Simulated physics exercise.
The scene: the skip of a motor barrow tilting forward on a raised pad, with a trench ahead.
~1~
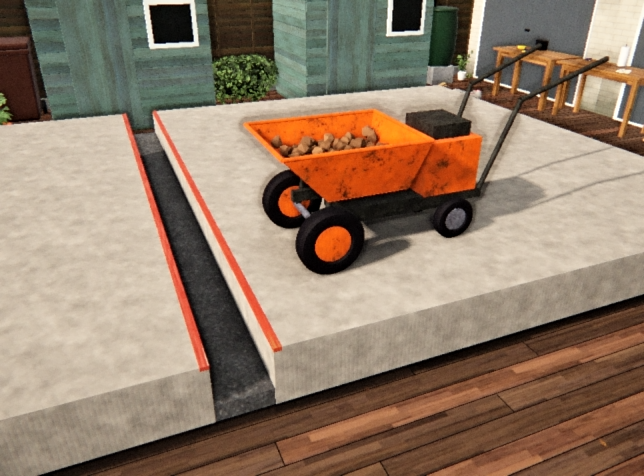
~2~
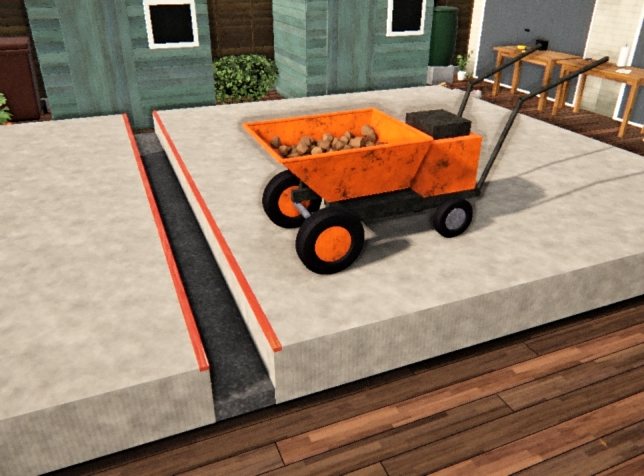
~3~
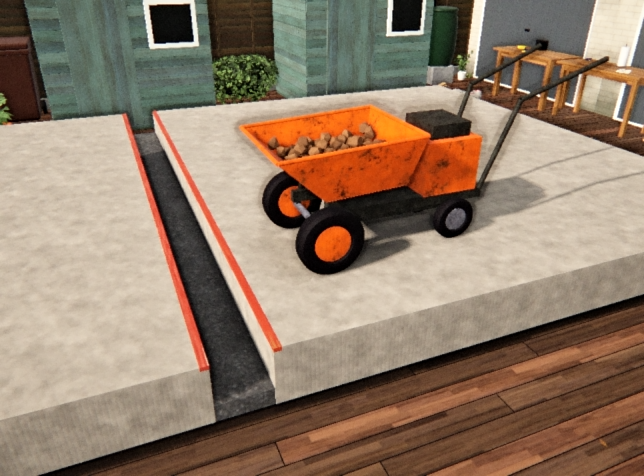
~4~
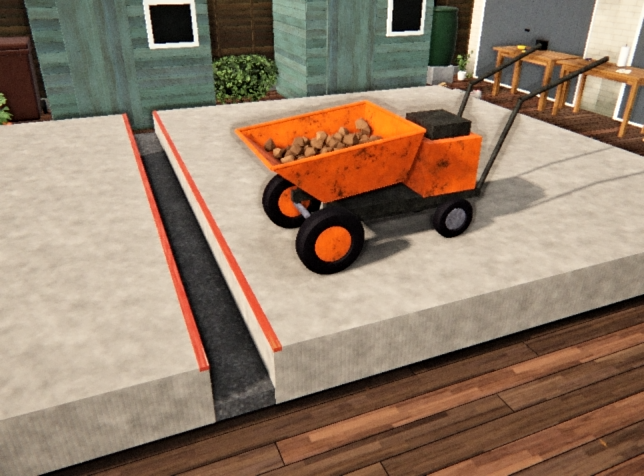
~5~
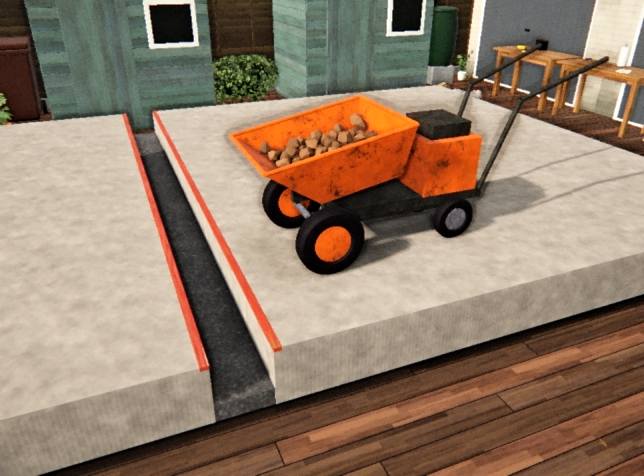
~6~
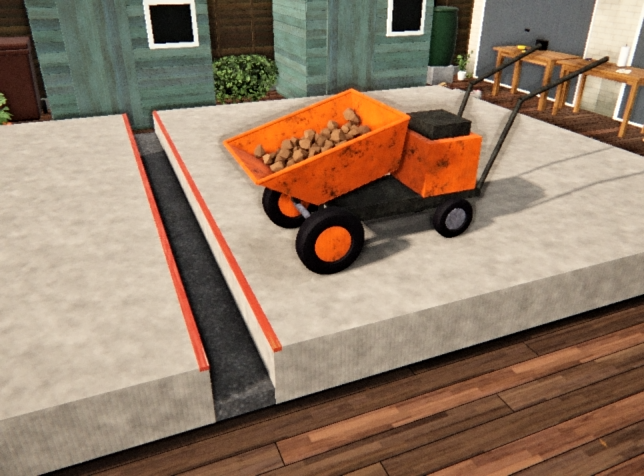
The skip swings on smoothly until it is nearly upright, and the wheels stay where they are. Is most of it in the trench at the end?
It catches the larger part.
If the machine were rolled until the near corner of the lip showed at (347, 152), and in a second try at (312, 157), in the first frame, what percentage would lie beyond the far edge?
The first gives 0 %, the second 0 %.
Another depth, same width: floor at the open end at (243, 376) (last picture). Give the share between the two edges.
It comes to 60 per cent or so.
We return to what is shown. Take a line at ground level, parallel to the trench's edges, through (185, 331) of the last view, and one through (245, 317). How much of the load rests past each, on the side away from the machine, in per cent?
About 10 and 80 per cent.
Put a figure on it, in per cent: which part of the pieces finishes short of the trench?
Near 0 %.
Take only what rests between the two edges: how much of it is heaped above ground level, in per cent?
Roughly 0 in a hundred.
Shortly afterwards, skip tipped steeply; the whole lot in the skip.
Next, skip tipped right over; the bulk in the skip; near a quarter in or heaped over the trench.
Some moments later, skip tipped right over; only a few in the skip; all but a few in or heaped over the trench; a little beyond it.
In the end, skip tipped right over; only a few in the skip; all but a few in or heaped over the trench; a little beyond it.
